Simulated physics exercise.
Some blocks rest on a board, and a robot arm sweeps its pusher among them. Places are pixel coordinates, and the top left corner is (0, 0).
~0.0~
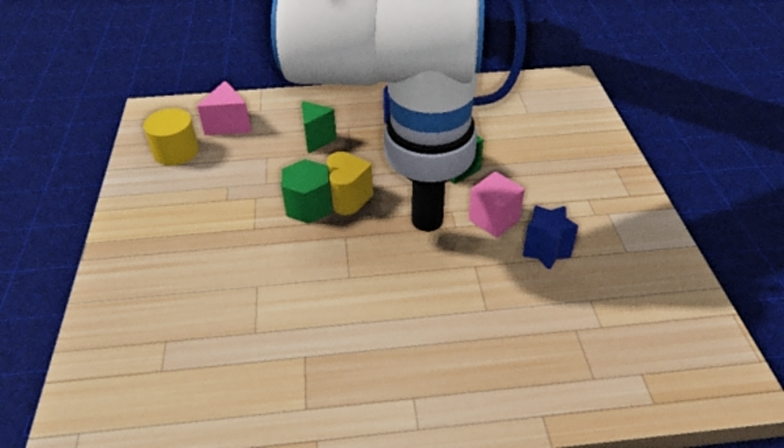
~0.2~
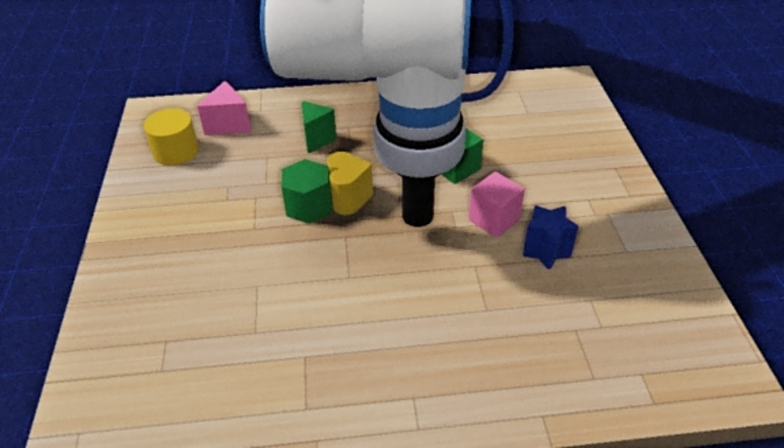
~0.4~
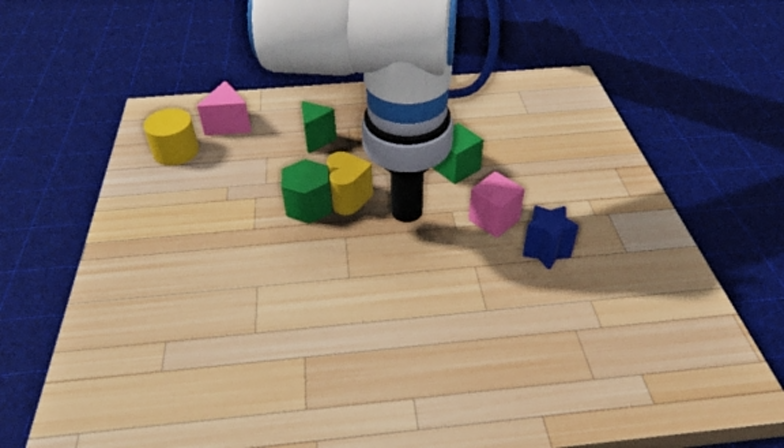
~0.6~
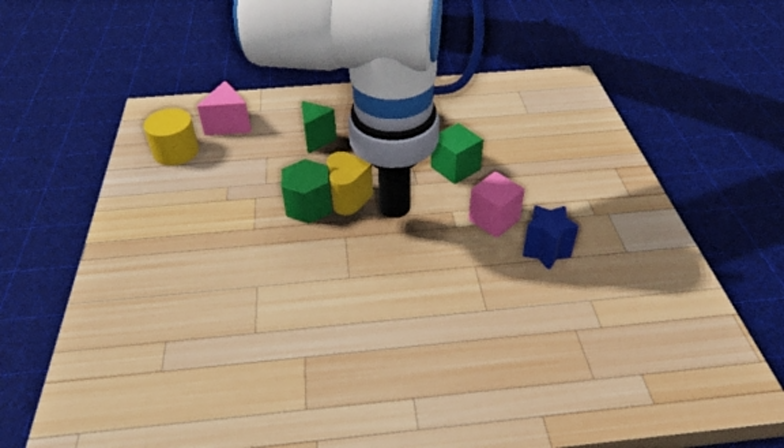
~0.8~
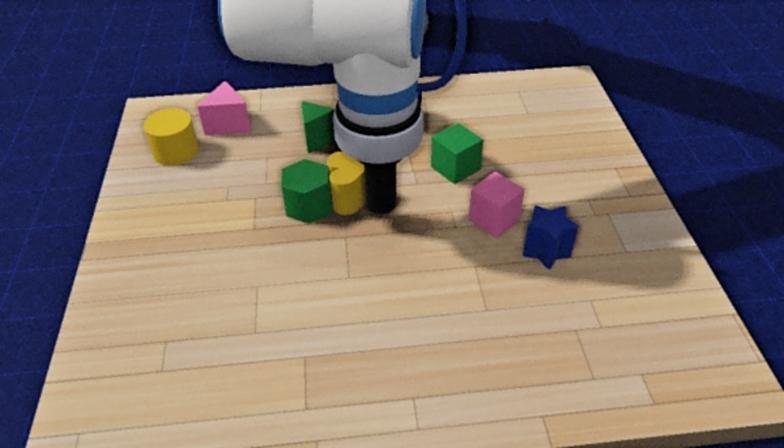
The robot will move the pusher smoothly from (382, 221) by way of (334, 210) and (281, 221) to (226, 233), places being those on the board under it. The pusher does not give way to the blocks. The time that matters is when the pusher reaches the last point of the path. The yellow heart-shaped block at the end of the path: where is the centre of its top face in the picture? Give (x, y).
I'd guess (326, 156).
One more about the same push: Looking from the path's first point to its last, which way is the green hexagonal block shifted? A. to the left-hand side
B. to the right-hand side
B
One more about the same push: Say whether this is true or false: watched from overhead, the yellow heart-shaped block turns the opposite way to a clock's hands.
My answer: False.
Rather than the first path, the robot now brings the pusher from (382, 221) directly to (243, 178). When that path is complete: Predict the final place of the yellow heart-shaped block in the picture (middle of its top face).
The middle of its top is at (318, 147).
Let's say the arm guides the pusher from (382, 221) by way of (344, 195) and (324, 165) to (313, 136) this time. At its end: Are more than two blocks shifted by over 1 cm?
The answer is yes.
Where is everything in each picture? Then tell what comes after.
In the first picture, lower end of the pusher (427, 221), tops of blocks, green hexagonal block (305, 175), yellow heart-shaped block (347, 167).
In the second picture, pusher (418, 217), blocks as before.
In the third picture, pusher (407, 212), blocks as before.
In the fourth picture, pusher (395, 208), blocks as before.
In the fifth picture, pusher (381, 204), green hexagonal block (305, 175), yellow heart-shaped block (347, 167).
What follows on the original path. One third of the way, pusher (331, 193); green hexagonal block (278, 170), turned 35° anticlockwise; yellow heart-shaped block (326, 156), turned 30° clockwise.
Two thirds of the way, pusher (277, 205); green hexagonal block (258, 168); yellow heart-shaped block (326, 156), turned 30° clockwise.
At the end, pusher (222, 216); green hexagonal block (255, 168), turned 15° clockwise; yellow heart-shaped block (326, 156), turned 30° clockwise.
